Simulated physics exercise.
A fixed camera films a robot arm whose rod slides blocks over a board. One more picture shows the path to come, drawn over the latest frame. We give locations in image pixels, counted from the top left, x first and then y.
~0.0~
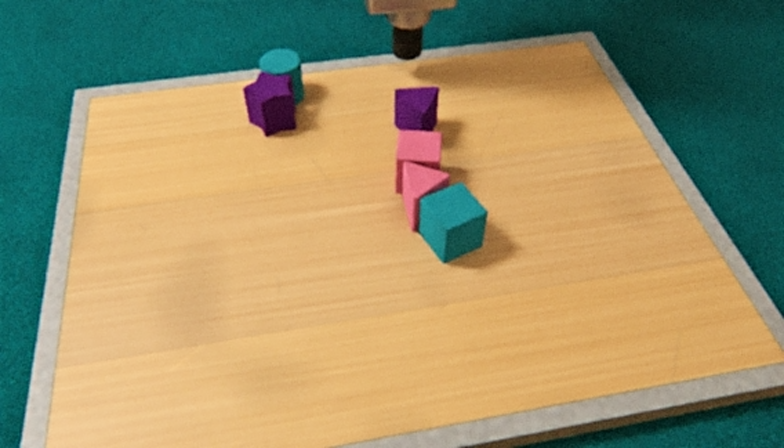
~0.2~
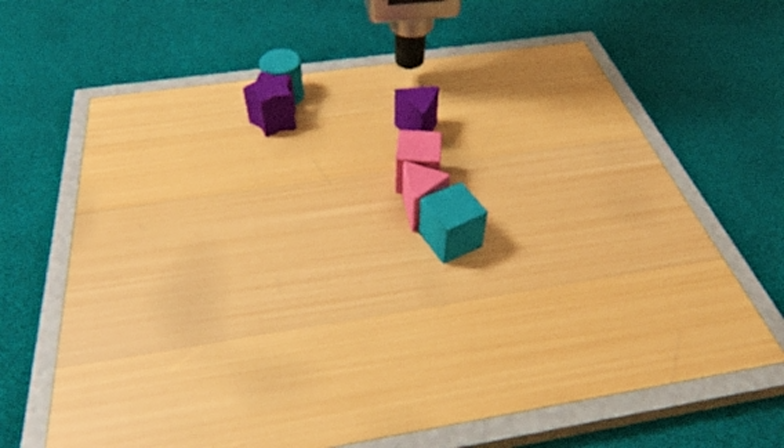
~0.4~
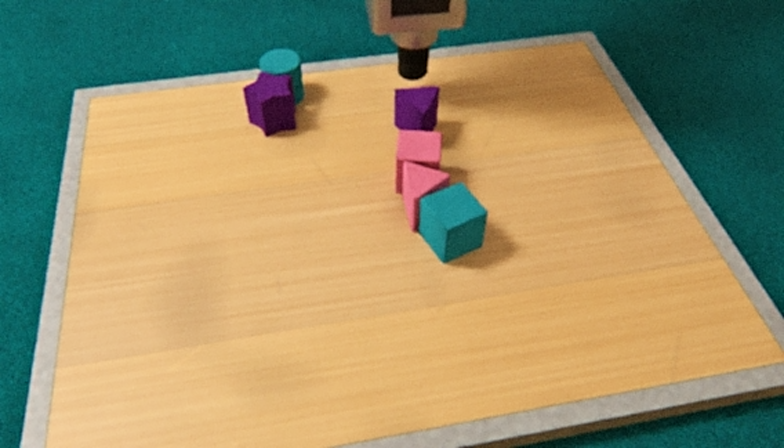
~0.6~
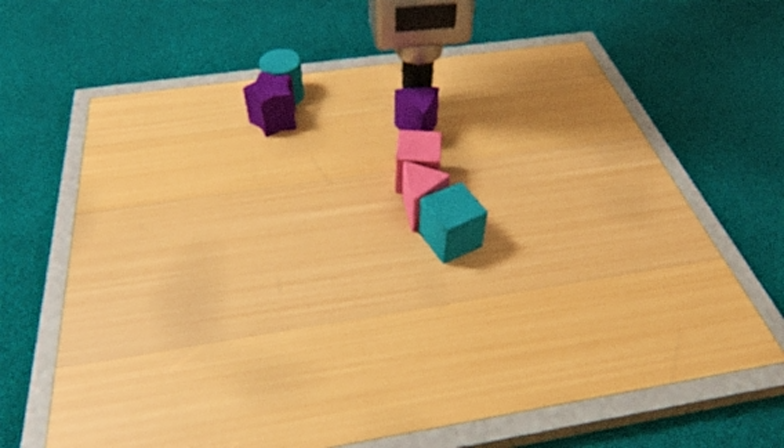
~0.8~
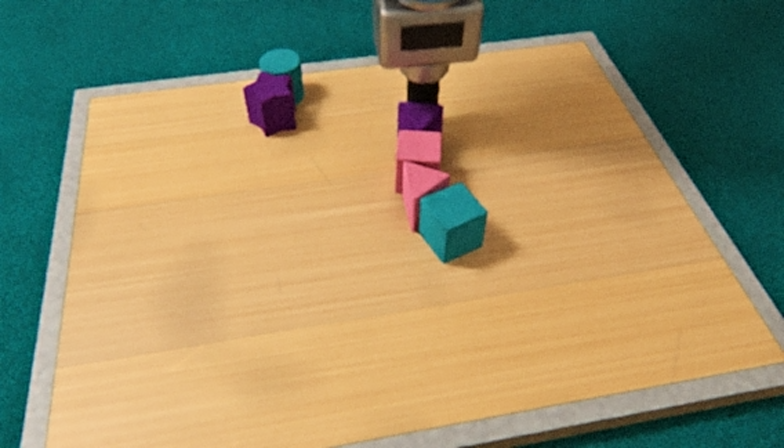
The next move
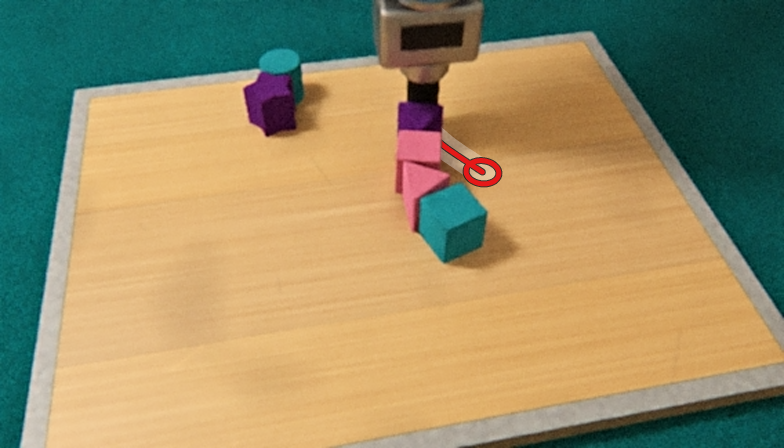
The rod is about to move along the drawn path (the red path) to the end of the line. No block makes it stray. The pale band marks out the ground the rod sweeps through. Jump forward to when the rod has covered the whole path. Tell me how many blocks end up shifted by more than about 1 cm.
In total, three or more blocks get moved by over 1 cm.
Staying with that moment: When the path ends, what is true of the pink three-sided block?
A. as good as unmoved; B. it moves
The one that fits is B, it moves.
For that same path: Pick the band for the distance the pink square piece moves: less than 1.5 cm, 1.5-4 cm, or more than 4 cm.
That block covers between 1.5 and 4 cm.
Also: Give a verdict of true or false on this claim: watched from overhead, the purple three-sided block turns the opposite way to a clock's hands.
That claim is false.
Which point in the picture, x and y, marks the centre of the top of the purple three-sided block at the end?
At the end it should sit near (437, 136).
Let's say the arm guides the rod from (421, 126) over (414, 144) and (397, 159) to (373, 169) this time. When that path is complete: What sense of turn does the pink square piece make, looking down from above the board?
Overhead view: Clockwise.
Path on the board, from (421, 126) by way of (449, 150) to (482, 172).
What follows on the original path. Halfway along, rod at (452, 130); pink square piece at (410, 163); purple three-sided block at (436, 135), turned 45° clockwise; pink three-sided block at (412, 193).
At the end, rod at (485, 152); pink square piece at (409, 163); purple three-sided block at (437, 136), turned 55° clockwise; pink three-sided block at (412, 193); turquoise square piece in place.
